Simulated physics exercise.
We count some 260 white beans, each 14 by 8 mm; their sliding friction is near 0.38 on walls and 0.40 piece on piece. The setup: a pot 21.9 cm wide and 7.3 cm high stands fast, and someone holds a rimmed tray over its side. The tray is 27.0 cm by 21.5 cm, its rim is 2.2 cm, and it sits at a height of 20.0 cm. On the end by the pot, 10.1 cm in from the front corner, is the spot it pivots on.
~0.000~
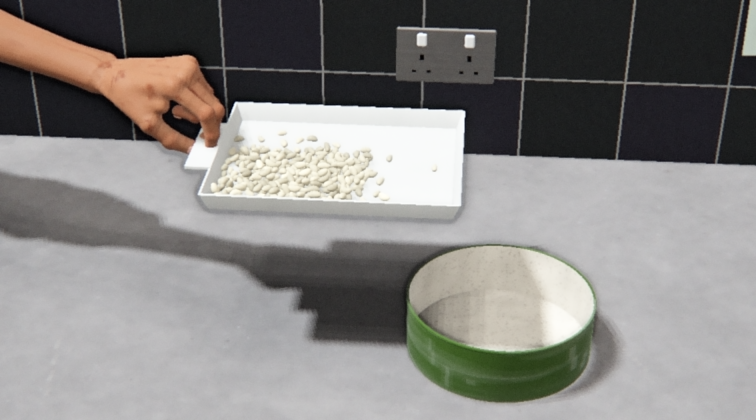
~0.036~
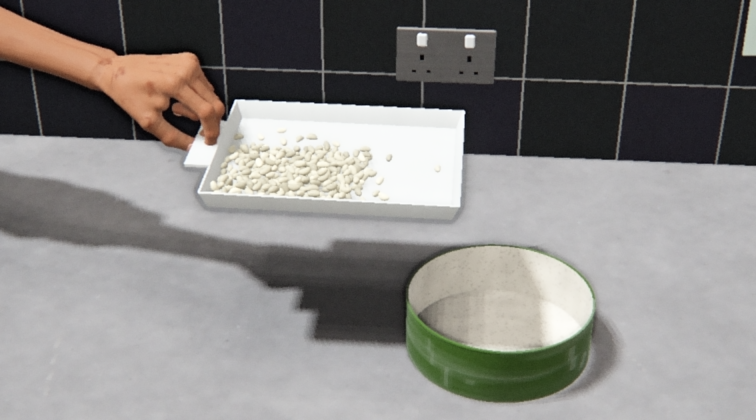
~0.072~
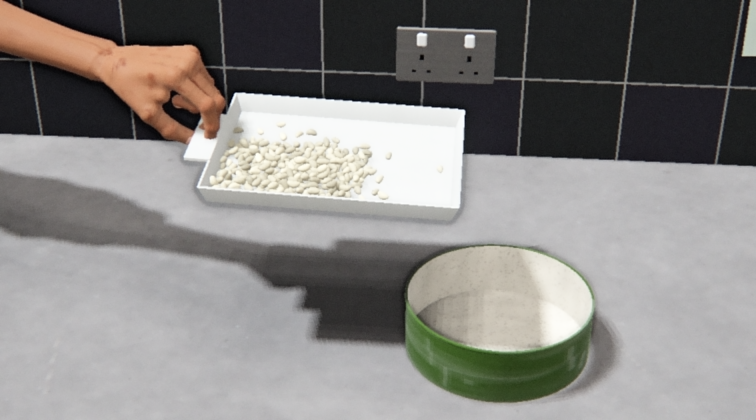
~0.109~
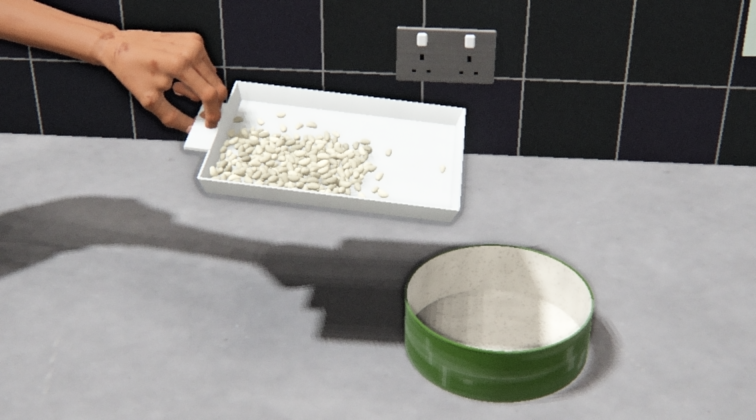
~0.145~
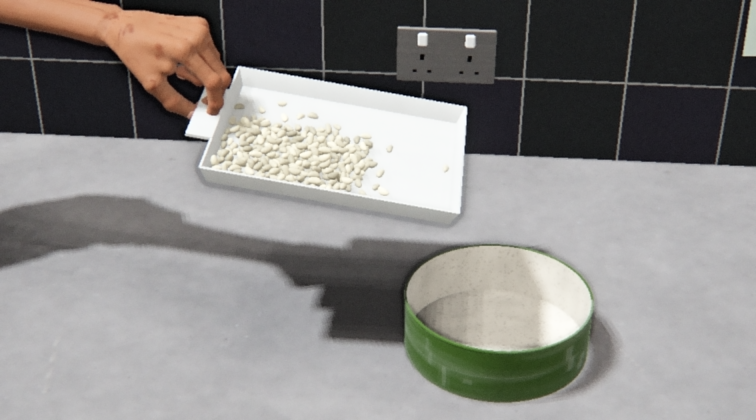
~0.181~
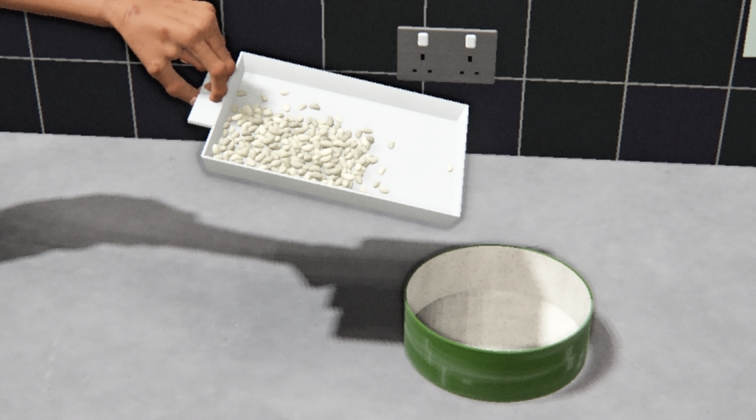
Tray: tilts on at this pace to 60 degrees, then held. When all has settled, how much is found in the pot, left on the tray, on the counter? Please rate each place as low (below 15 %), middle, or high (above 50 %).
Pot: High, tray: Middle, counter: Low.
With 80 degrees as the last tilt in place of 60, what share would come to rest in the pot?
Then about 95 per cent.
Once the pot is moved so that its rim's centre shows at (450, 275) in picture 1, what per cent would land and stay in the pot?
Roughly 35 per cent.
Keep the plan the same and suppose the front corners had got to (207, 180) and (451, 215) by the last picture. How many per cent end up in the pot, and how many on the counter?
Pot: 50, counter: 25.
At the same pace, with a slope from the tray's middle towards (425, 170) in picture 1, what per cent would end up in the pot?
Roughly 65 per cent.
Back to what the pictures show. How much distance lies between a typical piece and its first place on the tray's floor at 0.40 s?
Around 1 centimetres.
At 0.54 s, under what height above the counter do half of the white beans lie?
About 26 cm.
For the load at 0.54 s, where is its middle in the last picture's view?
Approximately (389, 150) in the final picture.
After 0.40 s, tilt 38 degrees; the tray holds 100 %, the pot 0 %.
After 0.54 s, tilt 53 degrees; the tray holds 100 %, the pot 0 %.
Then, at 0.81 s, tilt 60 degrees; the tray holds 35 %, the pot 35 %.
In the end, at 1.9 s, pot 75 %, tray 25 %, counter 0 %.
